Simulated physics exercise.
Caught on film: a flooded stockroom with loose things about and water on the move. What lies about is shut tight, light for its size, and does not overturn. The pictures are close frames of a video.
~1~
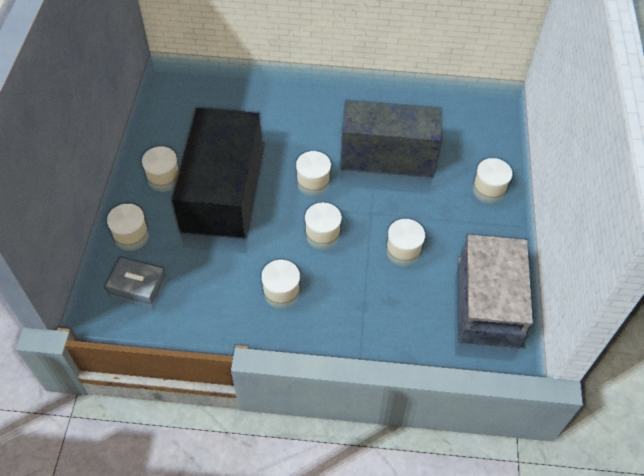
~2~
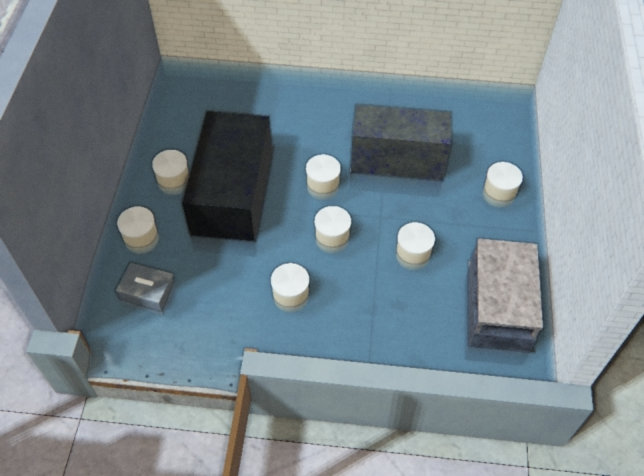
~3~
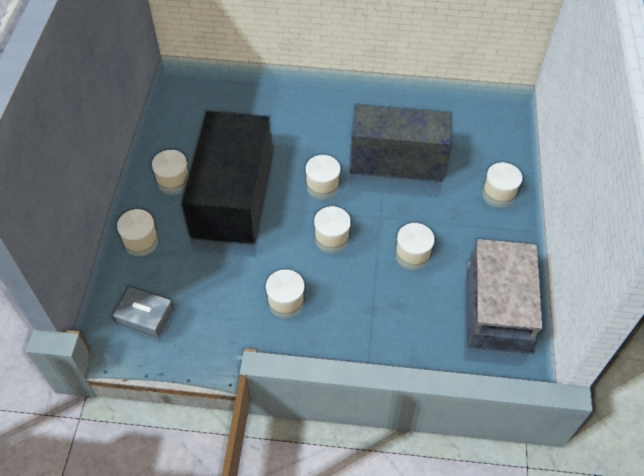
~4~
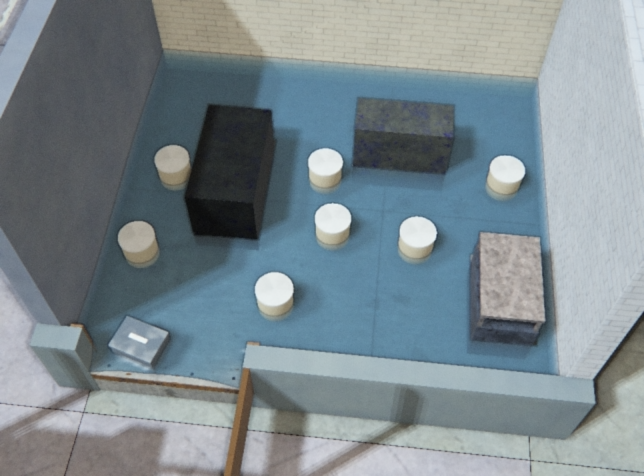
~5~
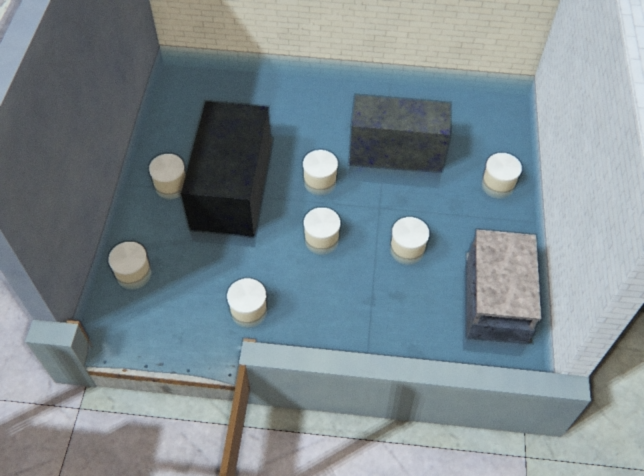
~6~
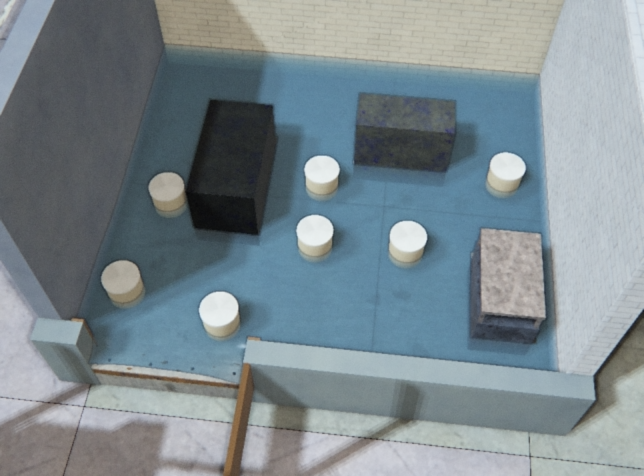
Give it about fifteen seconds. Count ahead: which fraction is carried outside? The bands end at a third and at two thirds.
That comes to at least two thirds.
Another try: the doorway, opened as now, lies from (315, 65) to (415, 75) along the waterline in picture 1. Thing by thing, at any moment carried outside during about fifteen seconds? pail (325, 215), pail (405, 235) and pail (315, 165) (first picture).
In turn: Washed out, washed out, carried outside.
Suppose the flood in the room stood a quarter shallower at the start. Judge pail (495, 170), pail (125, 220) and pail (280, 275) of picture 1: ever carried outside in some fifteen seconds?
One after the other: Inside, out, out.
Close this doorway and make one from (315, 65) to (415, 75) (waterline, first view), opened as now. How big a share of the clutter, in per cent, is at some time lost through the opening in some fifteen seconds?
I make it 60 per cent.
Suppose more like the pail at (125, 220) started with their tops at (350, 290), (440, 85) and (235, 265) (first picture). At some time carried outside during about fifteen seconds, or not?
One after the other: Washed out, kept in, washed out.
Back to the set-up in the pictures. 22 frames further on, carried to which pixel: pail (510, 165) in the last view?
Roughly at (339, 233).
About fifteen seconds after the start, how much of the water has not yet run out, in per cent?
About 38 per cent.
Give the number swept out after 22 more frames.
It comes to 7.
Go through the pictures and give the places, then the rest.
A pail at (281, 276) floats; a pail at (125, 218) floats; 0 of 8 have shifted, in the first frame.
A pail at (290, 279), afloat; a pail at (136, 221) floats; 0 of 8 have shifted, in the second frame.
A pail at (285, 286), afloat, close to its start; a pail at (135, 224), afloat; 2 of 8 have shifted, in the third frame.
A pail at (274, 289) floats, close to its start; a pail at (136, 236) floats, close to its start; 3 of 8 have shifted, in the fourth frame.
A pail at (246, 295), afloat, a stride from its start; a pail at (127, 257), afloat, a stride from its start; 5 of 8 have shifted, in the fifth frame.
A pail at (219, 309) floats, a stride from its start; a pail at (120, 276) floats, a stride from its start; 7 of 8 have shifted, in the sixth frame.
A moment on, 3 of 8 are out; 5 afloat.
Next, 5 of 8 are out; 3 afloat.
Later, 7 of 8 are out; 1 afloat.
In the end, 7 of 8 are out; 0 afloat.
